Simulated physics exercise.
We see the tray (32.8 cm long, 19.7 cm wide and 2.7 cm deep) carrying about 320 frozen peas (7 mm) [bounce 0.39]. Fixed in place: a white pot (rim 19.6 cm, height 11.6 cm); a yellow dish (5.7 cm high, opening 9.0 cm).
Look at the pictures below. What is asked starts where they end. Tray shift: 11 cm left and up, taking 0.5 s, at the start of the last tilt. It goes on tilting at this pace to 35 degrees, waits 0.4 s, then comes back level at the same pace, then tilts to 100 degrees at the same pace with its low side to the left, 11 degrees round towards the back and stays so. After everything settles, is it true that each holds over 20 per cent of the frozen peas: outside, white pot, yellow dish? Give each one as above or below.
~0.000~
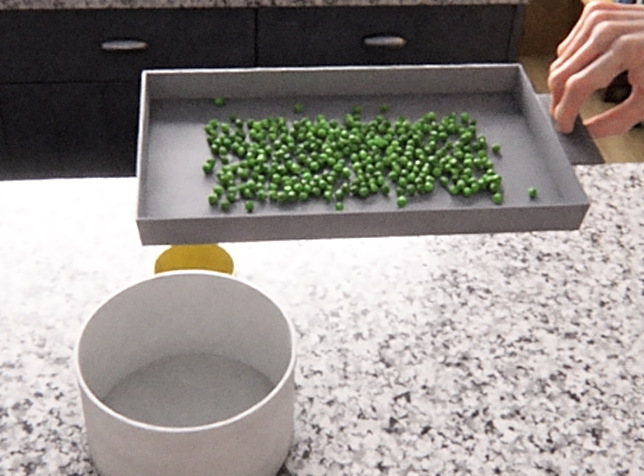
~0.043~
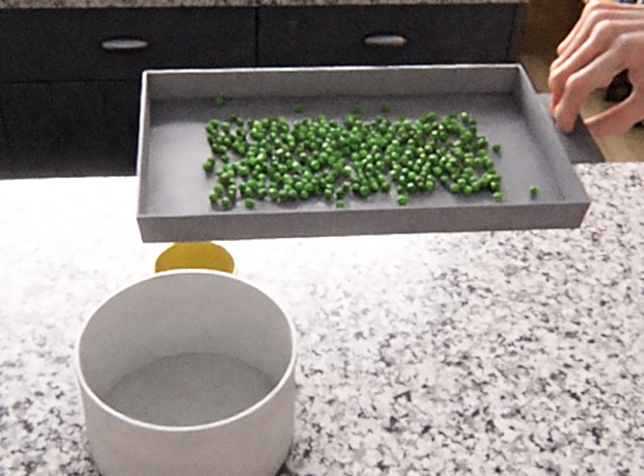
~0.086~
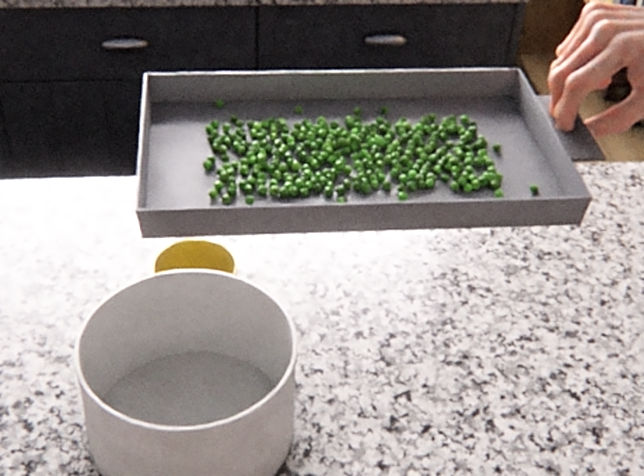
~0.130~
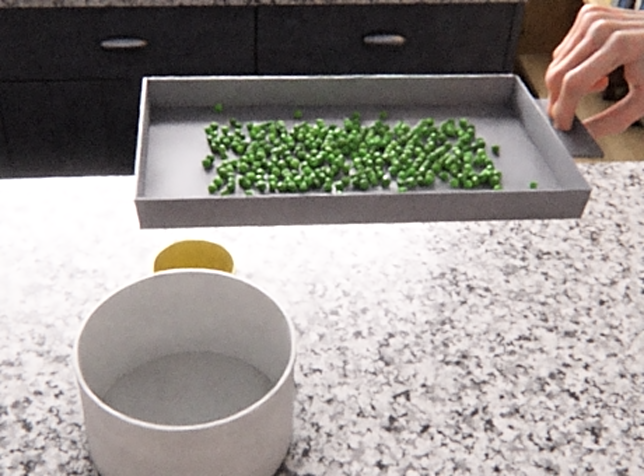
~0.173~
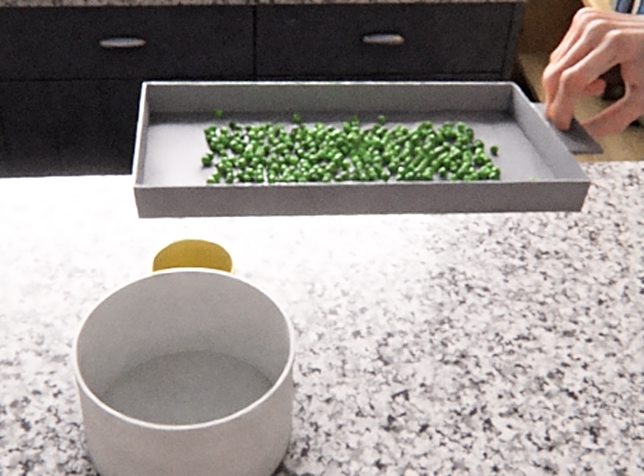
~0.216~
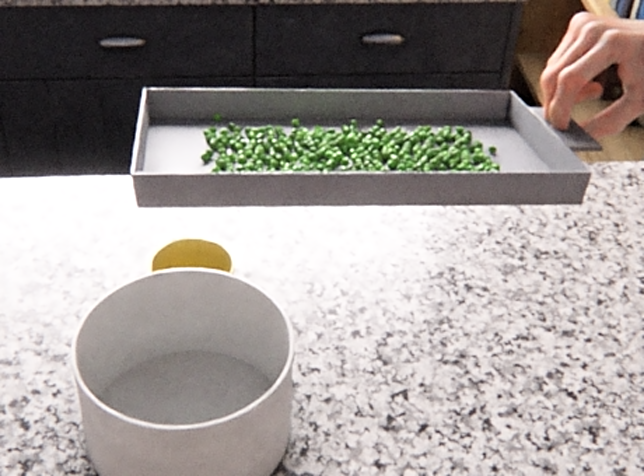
Outside - above; white pot - above; yellow dish - below.
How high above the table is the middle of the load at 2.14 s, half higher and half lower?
About 20 cm.
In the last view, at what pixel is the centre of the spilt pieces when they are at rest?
I'd point to about (56, 356).
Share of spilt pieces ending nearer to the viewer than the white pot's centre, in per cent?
I'd estimate close to 10 in a hundred.
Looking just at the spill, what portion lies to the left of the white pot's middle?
90 %.
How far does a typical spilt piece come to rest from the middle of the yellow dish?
18 cm.
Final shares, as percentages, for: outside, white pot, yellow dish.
Outside: 35; white pot: 65; yellow dish: 0.
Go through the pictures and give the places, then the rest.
Tray at (369, 214); tilt 0 degrees; leading edge at (140, 138); middle of the load at (355, 159); white pot at (186, 344); yellow dish at (194, 267), in the first picture.
Tray at (369, 211); tilt 1 degrees; leading edge at (141, 137); middle of the load at (356, 158), in the second picture.
Tray at (370, 206); tilt 3 degrees; leading edge at (141, 135); middle of the load at (356, 157), in the third picture.
Tray at (369, 197); tilt 7 degrees; low side back; leading edge at (140, 132); middle of the load at (355, 156), in the fourth picture.
Tray at (369, 186); tilt 11 degrees; low side back; leading edge at (139, 129); middle of the load at (354, 155), in the fifth picture.
Tray at (369, 176); tilt 15 degrees; low side back; leading edge at (139, 126); middle of the load at (353, 153); white pot at (184, 342); yellow dish at (192, 264). It turns about 95 degrees a second, in the sixth picture.
After 0.96 s, tilt 33 degrees; tray 100 %; middle of all pieces on or above the table near (349, 147).
Then, at 1.57 s, tilt 13 degrees; tray 100 %; middle of all pieces on or above the table near (310, 89).
After 2.14 s, tilt 68 degrees; tray 70 %, in the air 30 %; middle of all pieces on or above the table near (126, 247).
After 2.68 s, tilt 100 degrees; tray 25 %, outside 30 %, white pot 40 %; middle of all pieces on or above the table near (148, 336).
By 3.8 s all is still; yellow dish 0 %, tray 0 %, outside 35 %, white pot 65 %.
